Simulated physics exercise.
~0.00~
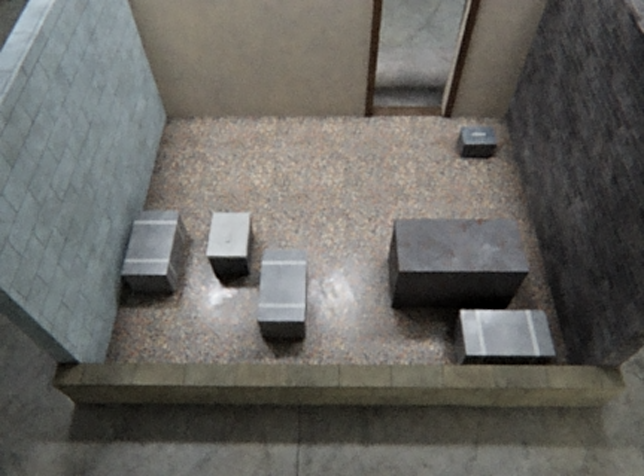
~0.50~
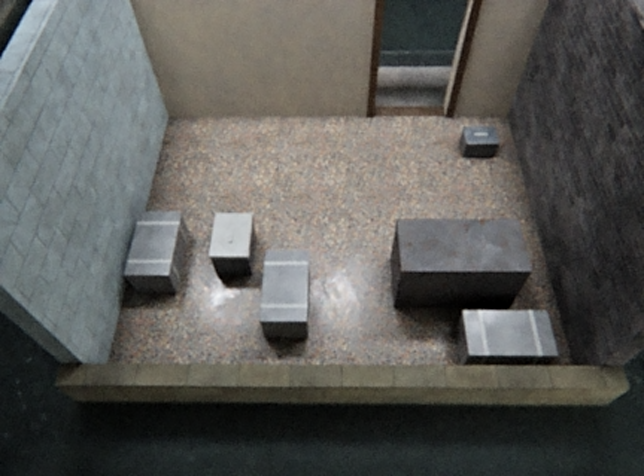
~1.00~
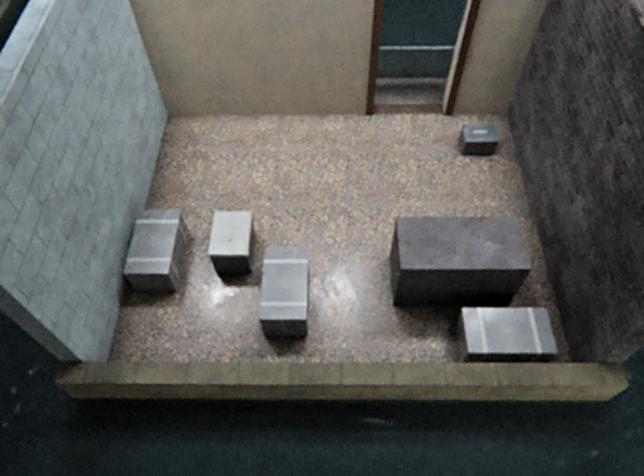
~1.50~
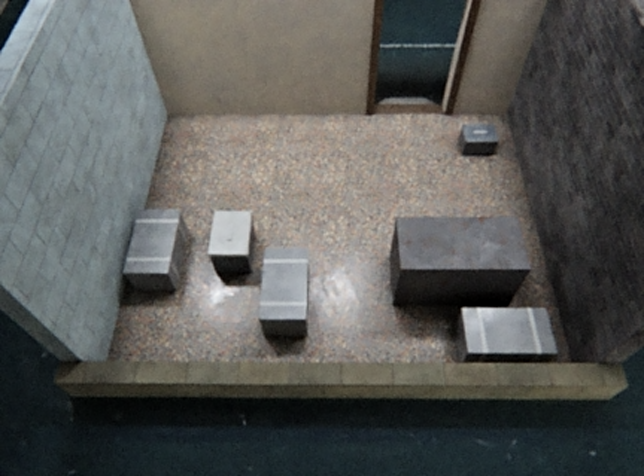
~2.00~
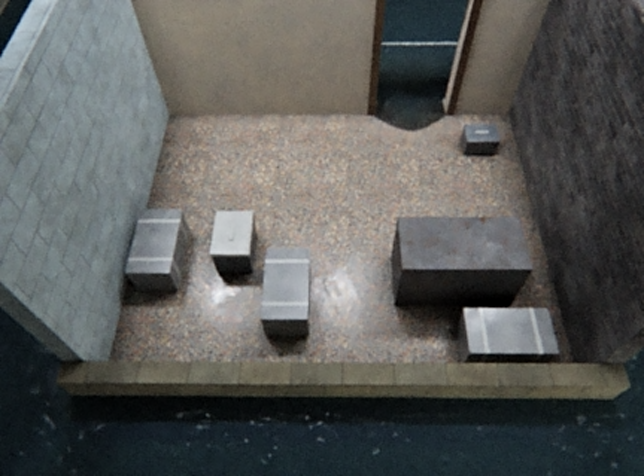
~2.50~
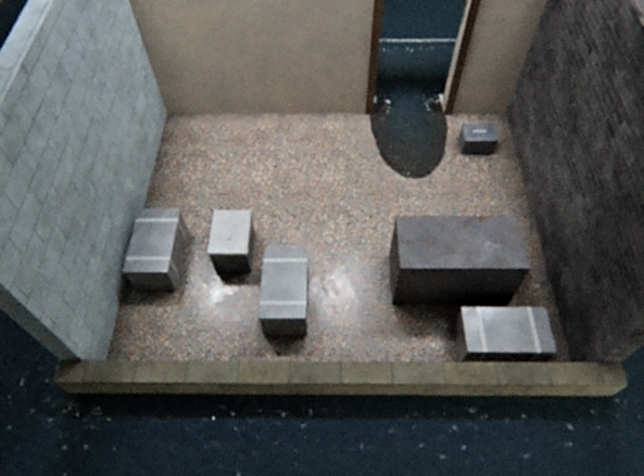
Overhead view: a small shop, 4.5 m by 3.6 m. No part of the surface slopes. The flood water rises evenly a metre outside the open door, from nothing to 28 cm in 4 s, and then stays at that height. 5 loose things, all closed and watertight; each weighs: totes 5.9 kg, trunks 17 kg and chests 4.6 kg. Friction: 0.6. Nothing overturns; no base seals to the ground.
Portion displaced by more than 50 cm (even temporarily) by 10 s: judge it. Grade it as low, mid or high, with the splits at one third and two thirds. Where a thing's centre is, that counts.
Grade: High, two thirds or more.
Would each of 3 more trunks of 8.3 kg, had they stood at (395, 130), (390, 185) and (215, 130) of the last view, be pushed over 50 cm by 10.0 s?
Taking them in the given order: Greater, then greater, then smaller.
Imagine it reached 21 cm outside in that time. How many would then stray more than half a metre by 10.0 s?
In that case the number is 3.
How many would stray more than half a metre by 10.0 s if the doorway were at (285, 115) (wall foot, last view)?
Then the count would be 3.
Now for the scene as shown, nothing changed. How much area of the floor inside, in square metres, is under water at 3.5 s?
That flooded area is roughly 4.5 m2.
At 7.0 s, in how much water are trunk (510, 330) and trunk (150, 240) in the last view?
Depth approx. 8 cm / 3 cm.
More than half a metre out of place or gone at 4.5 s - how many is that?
The number I get is 0.
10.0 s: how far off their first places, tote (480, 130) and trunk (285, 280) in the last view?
Net displacement, in order: 100 cm; 200 cm.
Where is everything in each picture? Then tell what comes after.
In the first picture, a tote at (479, 135) rests on the ground; a trunk at (151, 241) rests on the ground; 0.0 m2 under water; 0 of 5 have shifted.
In the second picture, a tote at (481, 135) rests on the ground; a trunk at (154, 242), on the bottom; 0.0 m2 under water; 0 of 5 have shifted.
In the third picture, a tote at (480, 133), on the bottom; a trunk at (153, 240), on the bottom; 0.0 m2 under water; 0 of 5 have shifted.
In the fourth picture, a tote at (480, 133), on the bottom; a trunk at (153, 240) rests on the ground; 0.0 m2 under water; 0 of 5 have shifted.
In the fifth picture, a tote at (482, 133) rests on the ground; a trunk at (155, 240) rests on the ground; water covers 0.2 m2; 0 of 5 have shifted.
In the sixth picture, a tote at (480, 132) rests on the ground; a trunk at (152, 239) rests on the ground; water covers 0.8 m2; 0 of 5 have shifted.
After 3.5 s 0 of 5 are over 50 cm from their spots; 0 afloat.
After 4.5 s 0 of 5 are over 50 cm from their spots; 0 afloat.
After 7.0 s 1 of 5 are over 50 cm from their spots; 3 afloat.
After 10.0 s 5 of 5 are over 50 cm from their spots, and 5 have been at some point; 5 afloat.
